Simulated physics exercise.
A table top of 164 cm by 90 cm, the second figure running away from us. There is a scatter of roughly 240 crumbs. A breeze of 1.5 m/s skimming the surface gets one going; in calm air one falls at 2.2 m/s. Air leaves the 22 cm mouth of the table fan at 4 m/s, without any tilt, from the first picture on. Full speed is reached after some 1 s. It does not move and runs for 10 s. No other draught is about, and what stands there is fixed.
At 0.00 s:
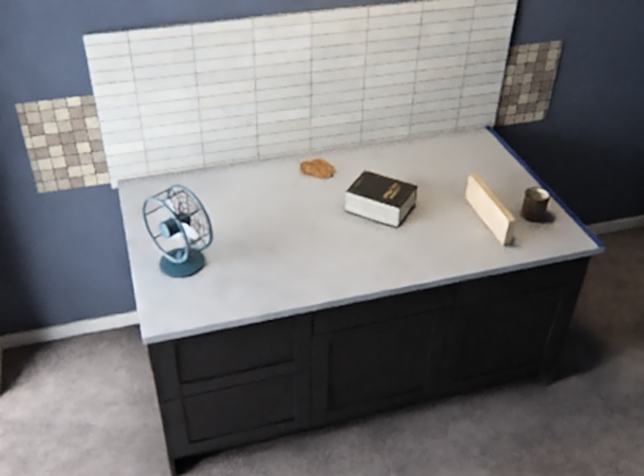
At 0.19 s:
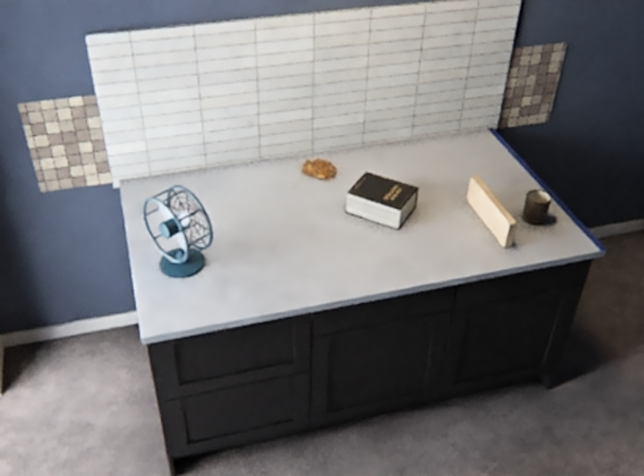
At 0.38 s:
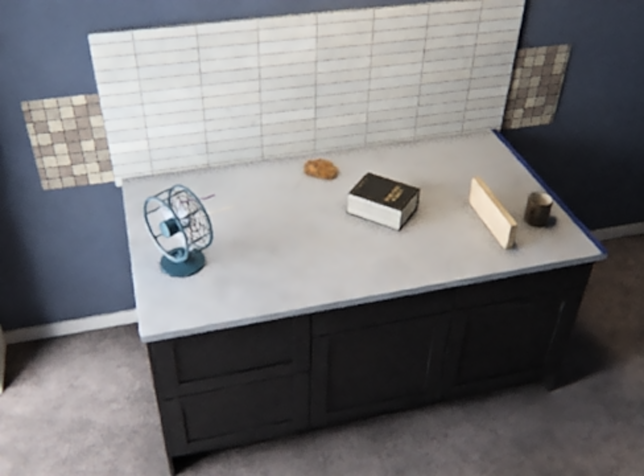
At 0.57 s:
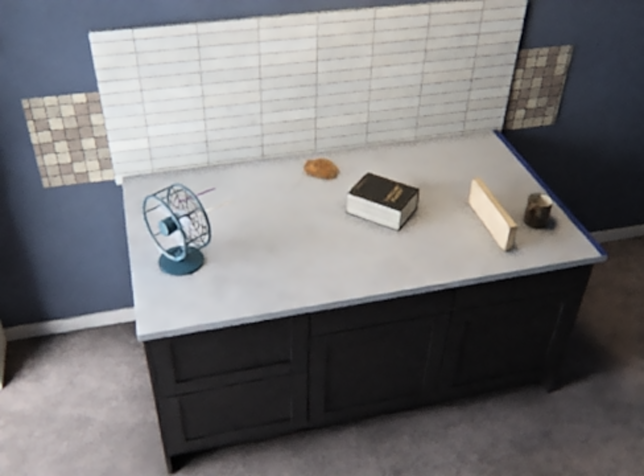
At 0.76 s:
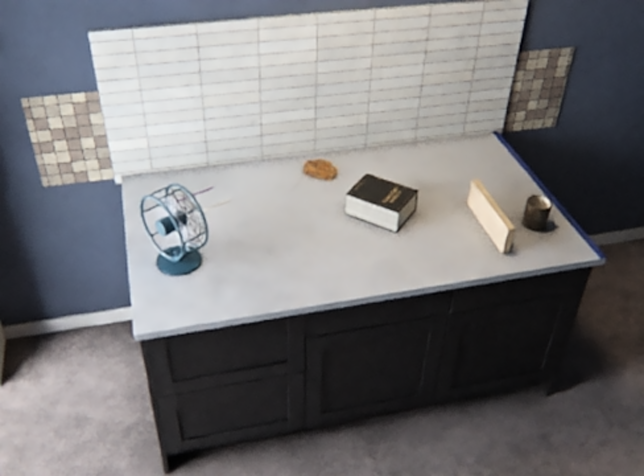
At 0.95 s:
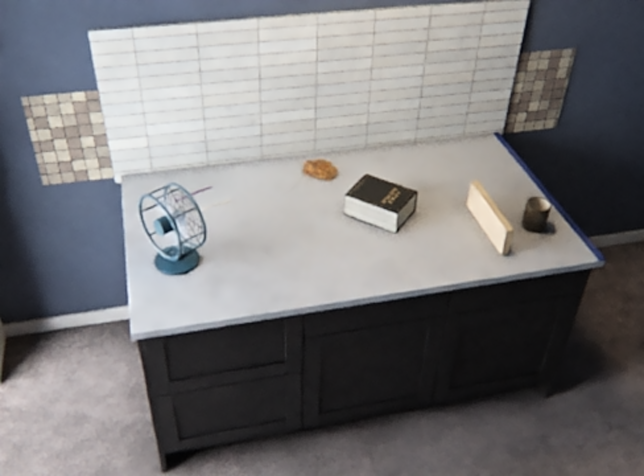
On a pale table top above dark cabinets, a small blue fan stands at the left, its head seeming to shift slightly, while a patch of brown crumbs, a black book, an upright board and a dark cup stay still.
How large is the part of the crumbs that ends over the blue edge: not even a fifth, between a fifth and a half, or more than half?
The share over the blue edge is above half.
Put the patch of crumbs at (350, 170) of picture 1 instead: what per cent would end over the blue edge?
Then about 90 %.
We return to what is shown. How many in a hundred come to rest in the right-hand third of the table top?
Some 0 per cent.
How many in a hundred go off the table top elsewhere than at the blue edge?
Near 0 %.
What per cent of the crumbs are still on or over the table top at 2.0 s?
Near 80 %.
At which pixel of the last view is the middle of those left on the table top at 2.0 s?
Around (350, 164).
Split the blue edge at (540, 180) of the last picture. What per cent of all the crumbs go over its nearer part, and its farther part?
Some 0 % nearer, 90 % farther.
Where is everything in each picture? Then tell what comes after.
The middle of the crumbs is near (318, 169), none has stirred yet and the mouth of the table fan is at (177, 224), in the first frame.
The middle of the crumbs is near (320, 169), none has stirred yet and the blue edge is centred on (543, 182), in the second frame.
The middle of the crumbs is near (322, 169), none has stirred yet, the top of a book is at (384, 191) and the top of a board is at (494, 200), in the third frame.
The middle of the crumbs is near (322, 169) and none has stirred yet, in the fourth frame.
The middle of the crumbs is near (321, 169) and none has stirred yet, in the fifth frame.
The middle of the crumbs is near (321, 170) and none has stirred yet, in the sixth frame.
After 2.0 s, 92 % are on the move or not yet settled, 16 % are over the blue edge; the middle of those still in play is near (354, 163).
After 3.2 s, 40 % are on the move or not yet settled, 61 % are over the blue edge; the middle of those still in play is near (329, 161).
After 5.5 s, 19 % are on the move or not yet settled, 81 % are over the blue edge; the middle of those still in play is near (316, 160).
After 10.0 s, at the end, 86 % are over the blue edge.
